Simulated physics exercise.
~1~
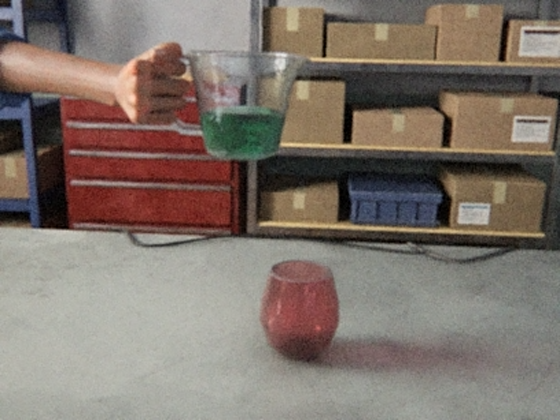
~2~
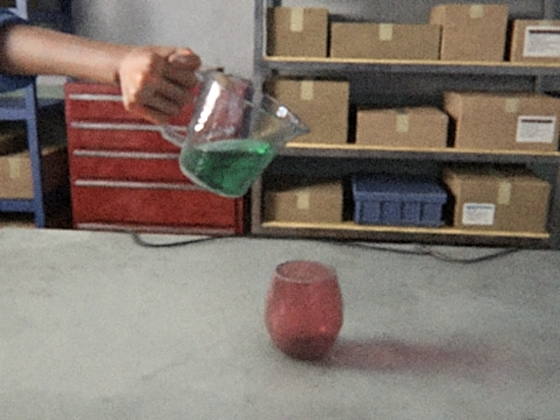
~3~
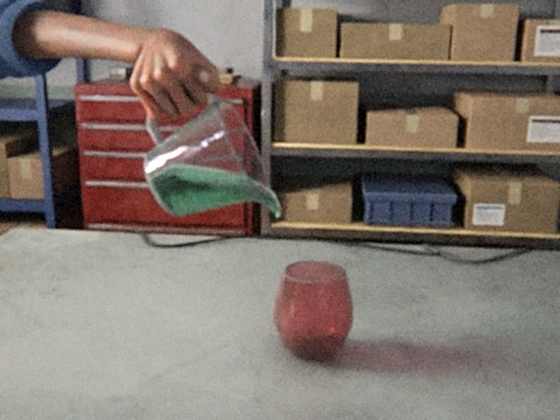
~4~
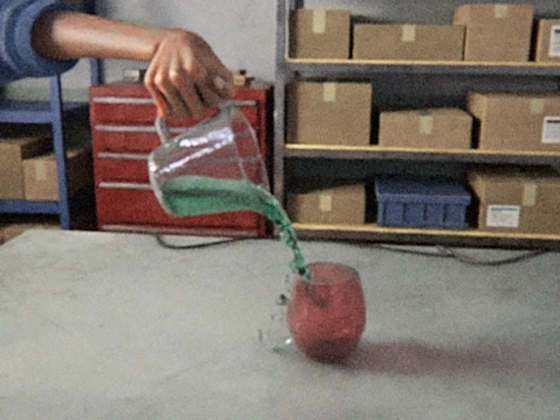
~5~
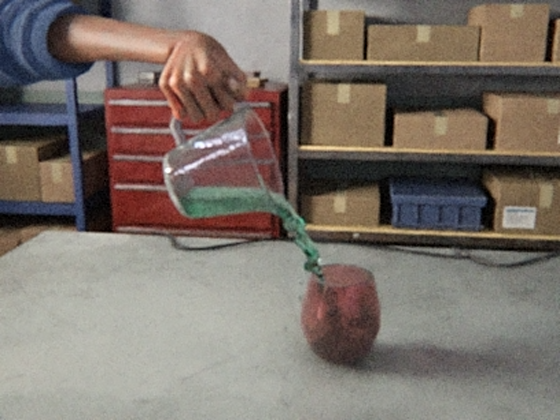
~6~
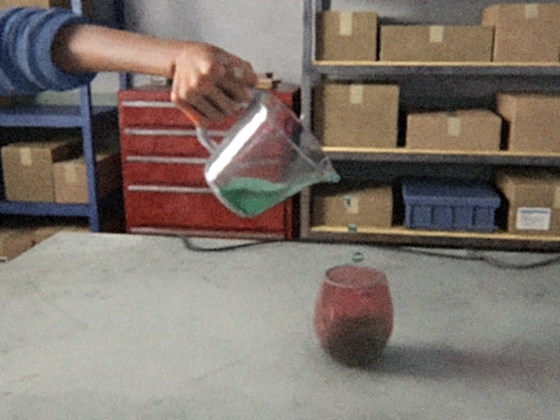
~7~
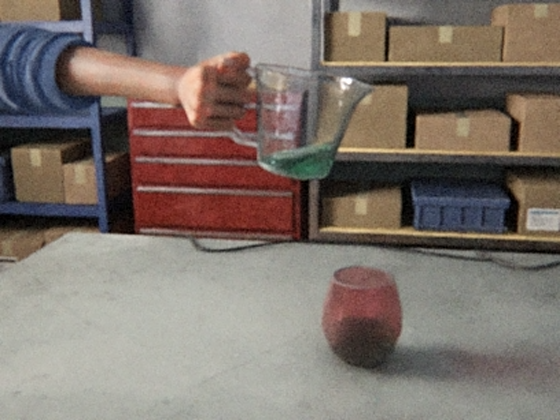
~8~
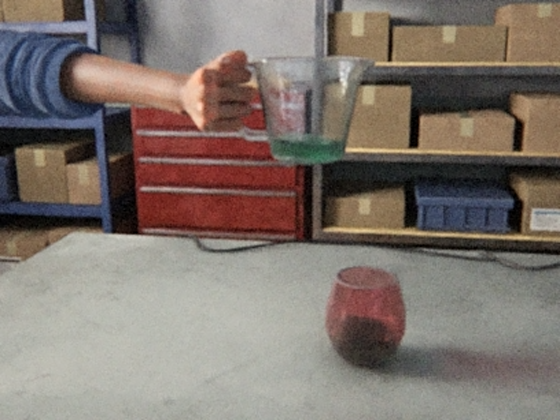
A hand tips a jug, pours green liquid into a red glass, then levels it.
